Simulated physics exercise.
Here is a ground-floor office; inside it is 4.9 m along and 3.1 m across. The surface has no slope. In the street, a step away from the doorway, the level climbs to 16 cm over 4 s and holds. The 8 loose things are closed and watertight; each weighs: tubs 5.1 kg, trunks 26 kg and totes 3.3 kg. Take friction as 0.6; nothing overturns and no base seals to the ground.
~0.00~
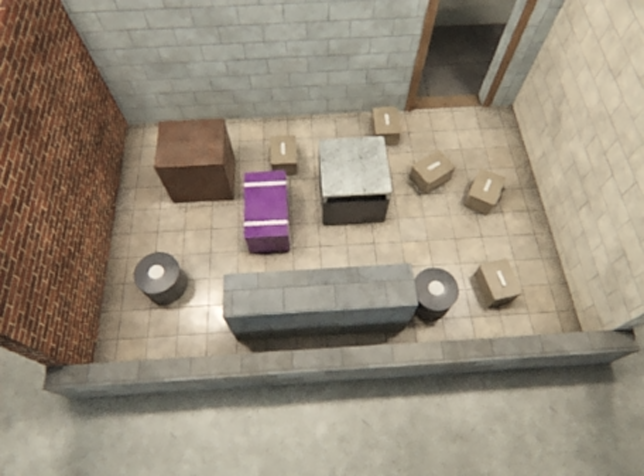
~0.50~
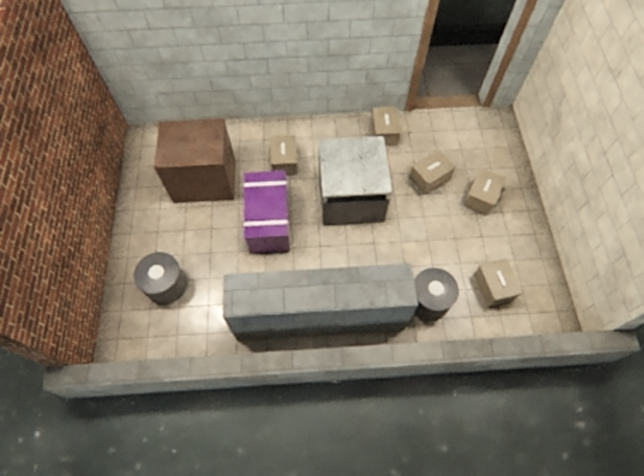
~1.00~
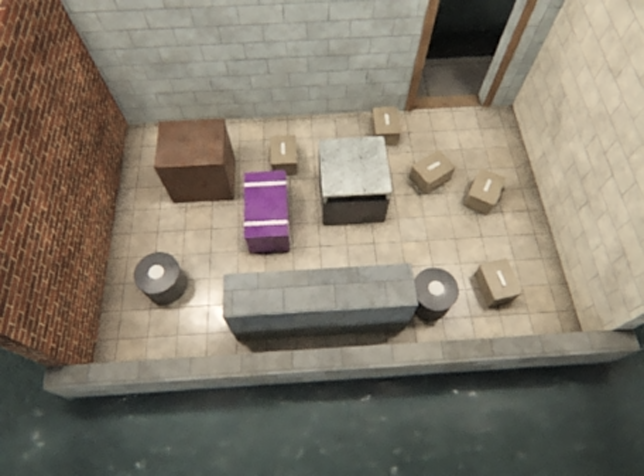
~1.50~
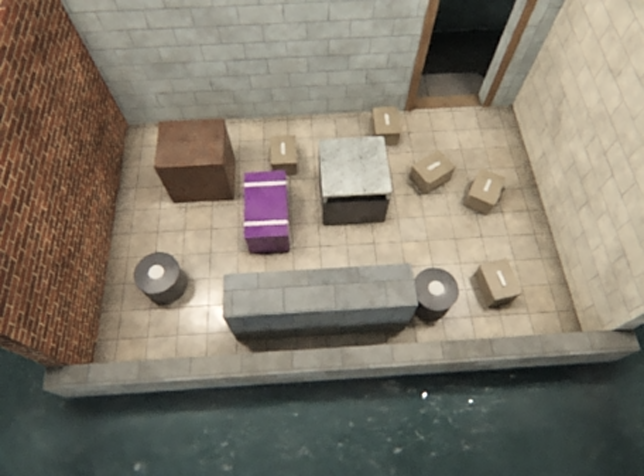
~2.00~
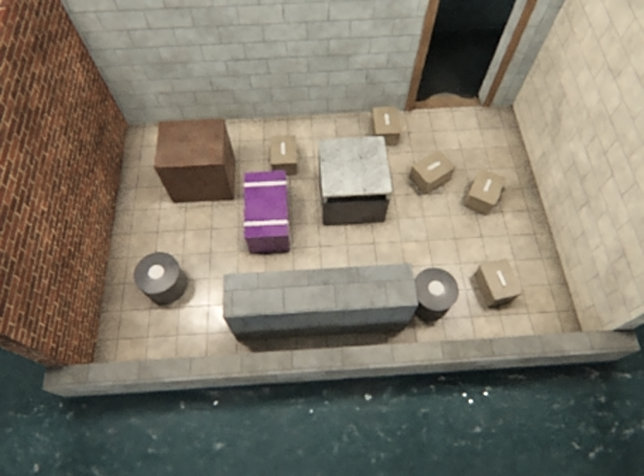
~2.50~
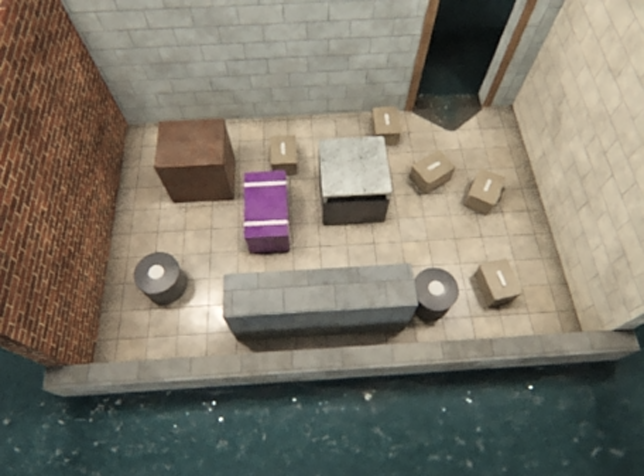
Dark water spread over the street outside a walled room and filled the doorway at the back, then crept just over the threshold, while the purple trunk, boxes and everything else inside stayed still.
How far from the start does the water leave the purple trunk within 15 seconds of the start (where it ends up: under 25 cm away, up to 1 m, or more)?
Purple trunk stays put.
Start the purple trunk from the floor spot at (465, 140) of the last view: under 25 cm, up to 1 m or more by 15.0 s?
It gets carried off.
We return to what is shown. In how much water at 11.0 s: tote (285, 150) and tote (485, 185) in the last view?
About 2 and 10 cm.
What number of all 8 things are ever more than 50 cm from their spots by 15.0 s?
That makes 5.
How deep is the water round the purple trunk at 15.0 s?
Roughly 5 cm.
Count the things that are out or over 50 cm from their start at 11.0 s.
By then 3.
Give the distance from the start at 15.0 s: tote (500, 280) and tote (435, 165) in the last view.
In turn: 200 cm, 350 cm.
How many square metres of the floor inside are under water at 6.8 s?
About 7.5 m2.
After 3.5 s the purple trunk is near (266, 203), 0.0 m from its start, aground; 0 afloat.
After 6.8 s the purple trunk is near (266, 203), 0.0 m from its start, aground; 4 afloat.
After 11.0 s the purple trunk is near (265, 203), 0.0 m from its start, aground; 4 afloat.
After 15.0 s the purple trunk is near (265, 203), 0.0 m from its start, aground; 7 afloat.
